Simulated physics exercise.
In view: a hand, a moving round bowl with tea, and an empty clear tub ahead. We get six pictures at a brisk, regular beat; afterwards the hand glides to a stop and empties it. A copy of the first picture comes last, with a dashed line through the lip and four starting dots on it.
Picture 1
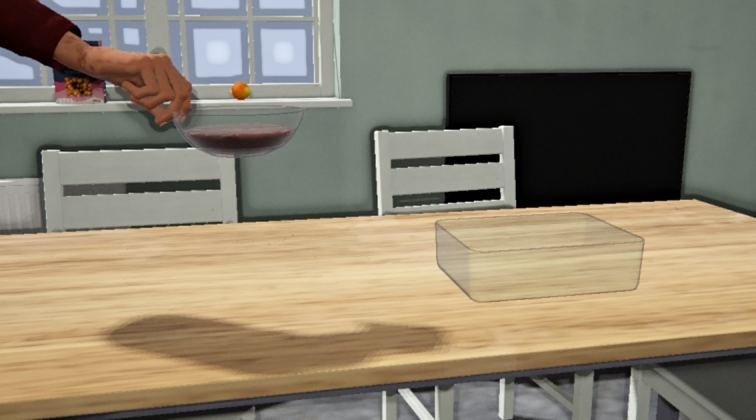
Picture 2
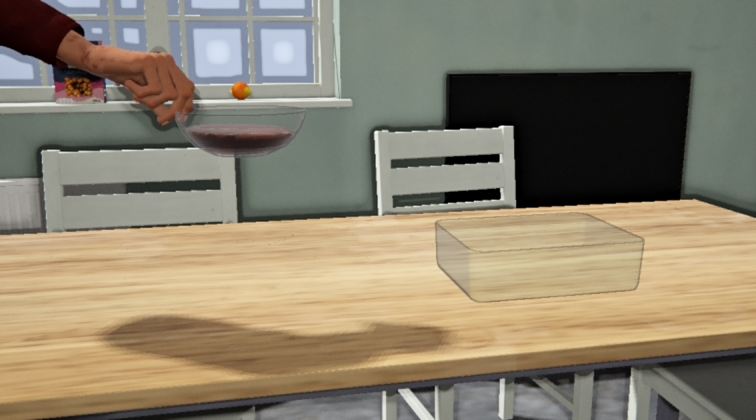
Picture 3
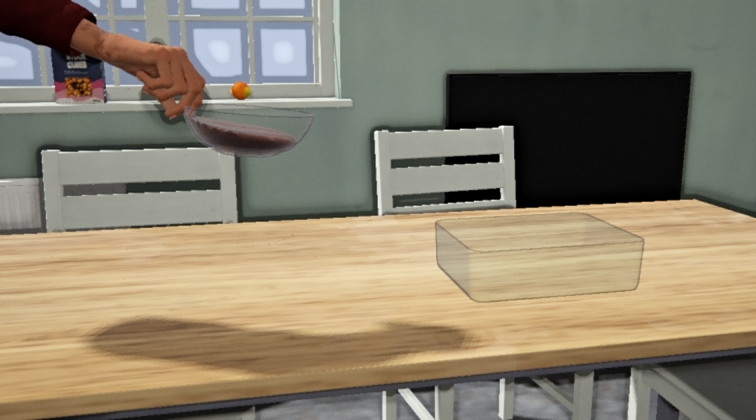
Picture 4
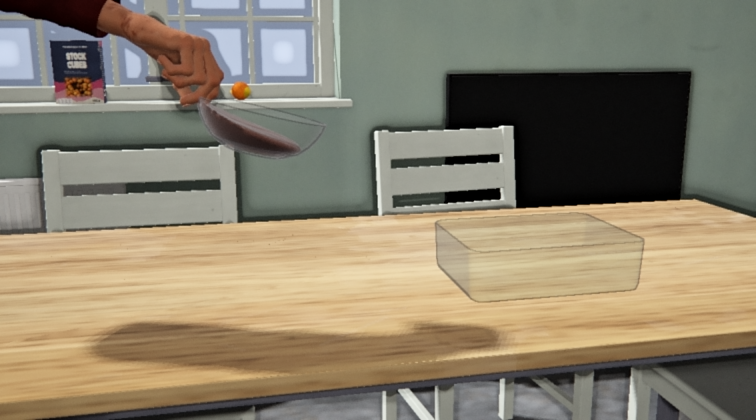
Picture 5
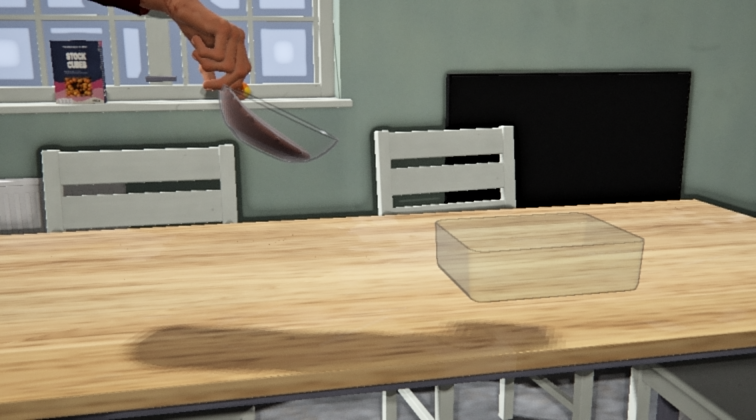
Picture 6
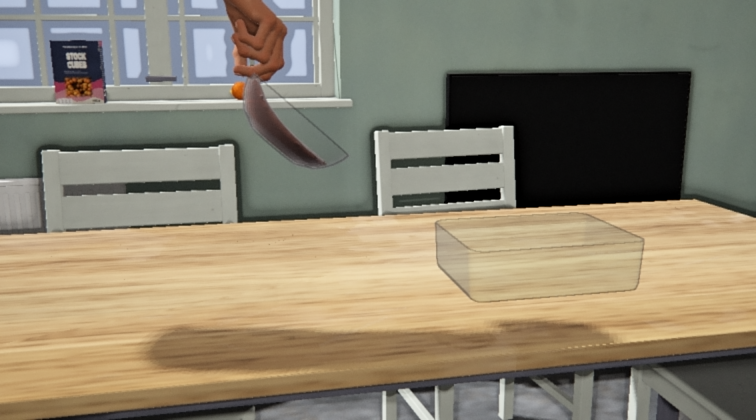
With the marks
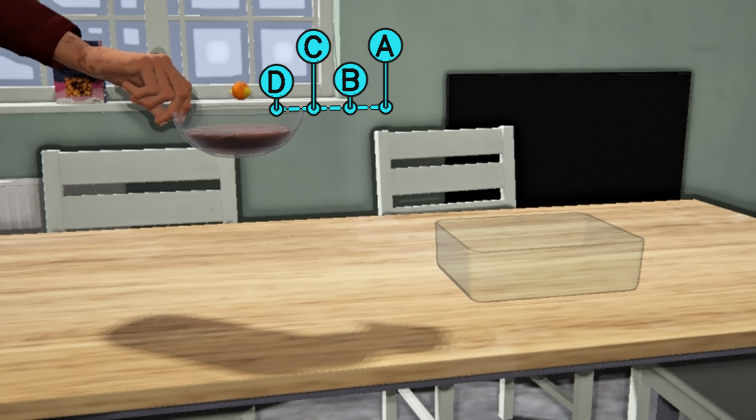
We see a hand holding a clear round bowl of dark liquid above a wooden table, left of an empty clear tub. The hand moves the bowl slightly right and tilts it steadily toward the tub, its right rim lowering.
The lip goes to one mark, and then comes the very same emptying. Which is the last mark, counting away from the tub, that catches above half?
Take B.
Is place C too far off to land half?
Yes, it does.
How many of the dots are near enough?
Two.
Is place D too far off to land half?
Yes.
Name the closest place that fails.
That would be C.
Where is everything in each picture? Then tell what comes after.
In the first frame, upright, lip at (302, 108); tub from (469, 302) to (636, 289); nothing has left yet.
In the second frame, upright, lip at (304, 109); nothing has left yet.
In the third frame, tipped about 5°, lip at (312, 114); nothing has left yet.
In the fourth frame, tipped about 14°, lip at (324, 124); nothing has left yet.
In the fifth frame, tipped about 27°, lip at (337, 138); nothing has left yet.
In the sixth frame, tipped about 42°, lip at (347, 153); nothing has left yet.
On the marked copy, A at (385, 107); B at (350, 107); C at (313, 108); D at (276, 109).
For place A, about 71 % lands in the tub, 6 % falls short and 23 % goes beside or beyond.
For place B, about 69 % lands in the tub, 16 % falls short and 15 % goes beside or beyond.
For place C, about 16 % lands in the tub, 80 % falls short and 4 % goes beside or beyond.
For place D, about 0 % lands in the tub, 97 % falls short and 3 % goes beside or beyond.
